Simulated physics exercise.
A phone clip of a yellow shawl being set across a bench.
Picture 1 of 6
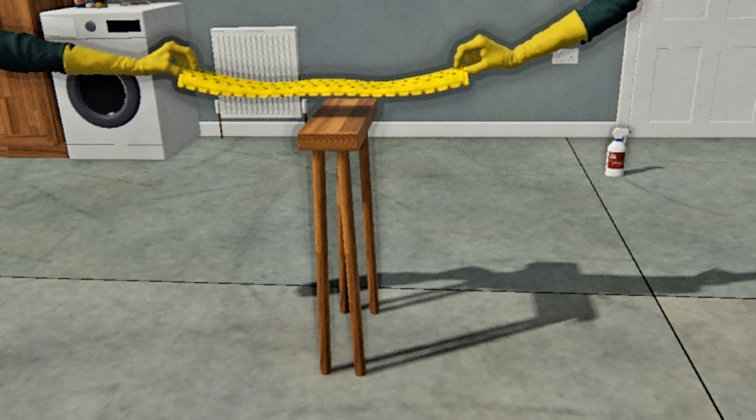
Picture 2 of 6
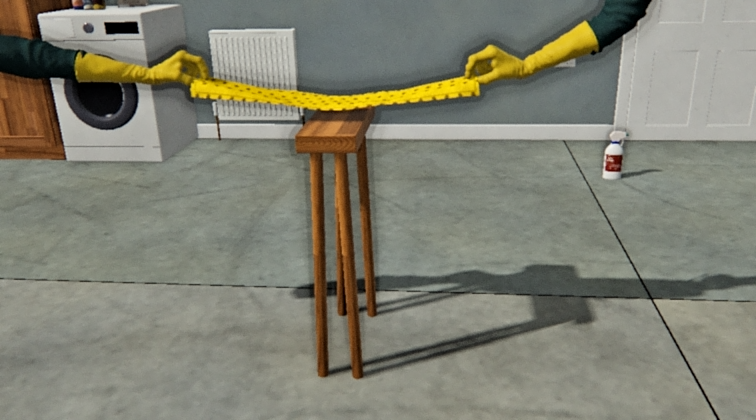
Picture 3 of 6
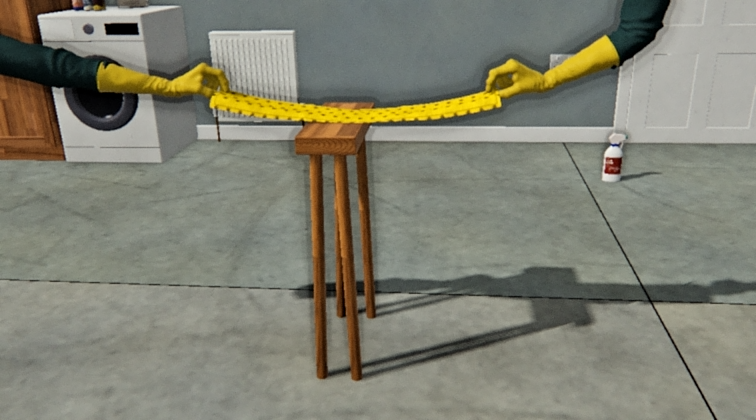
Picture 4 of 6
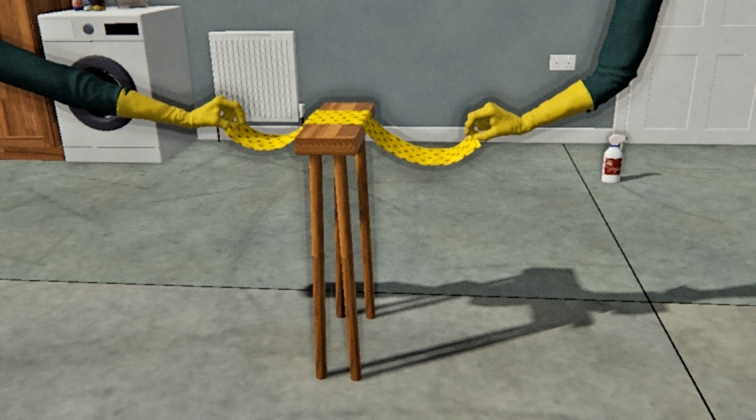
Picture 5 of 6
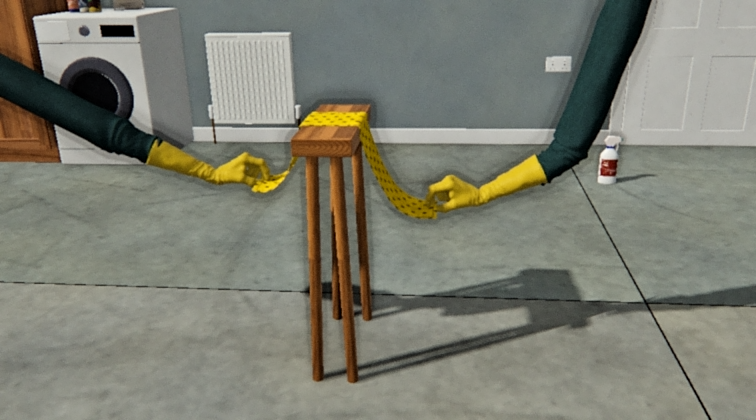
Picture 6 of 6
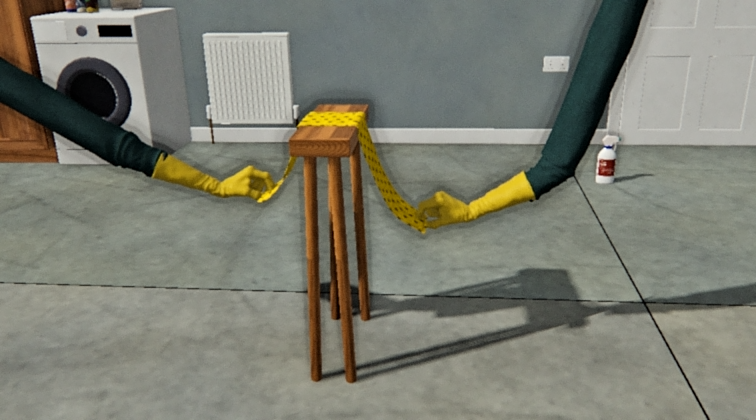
Yellow patterned cloth held at both ends by yellow-gloved hands, lowering onto a narrow wooden bench and draping down either side.
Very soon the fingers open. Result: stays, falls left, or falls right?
Most likely it stays draped, as I see it.
Then, 0.74 s after the last picture, shawl hanging on both sides, left end near (298, 208), right end near (347, 240).
Then, 1.62 s after the last picture, shawl hanging on both sides, left end near (299, 209), right end near (349, 241).
At rest, shawl hanging on both sides, left end near (308, 210), right end near (359, 242). The yellow shawl keeps its place.
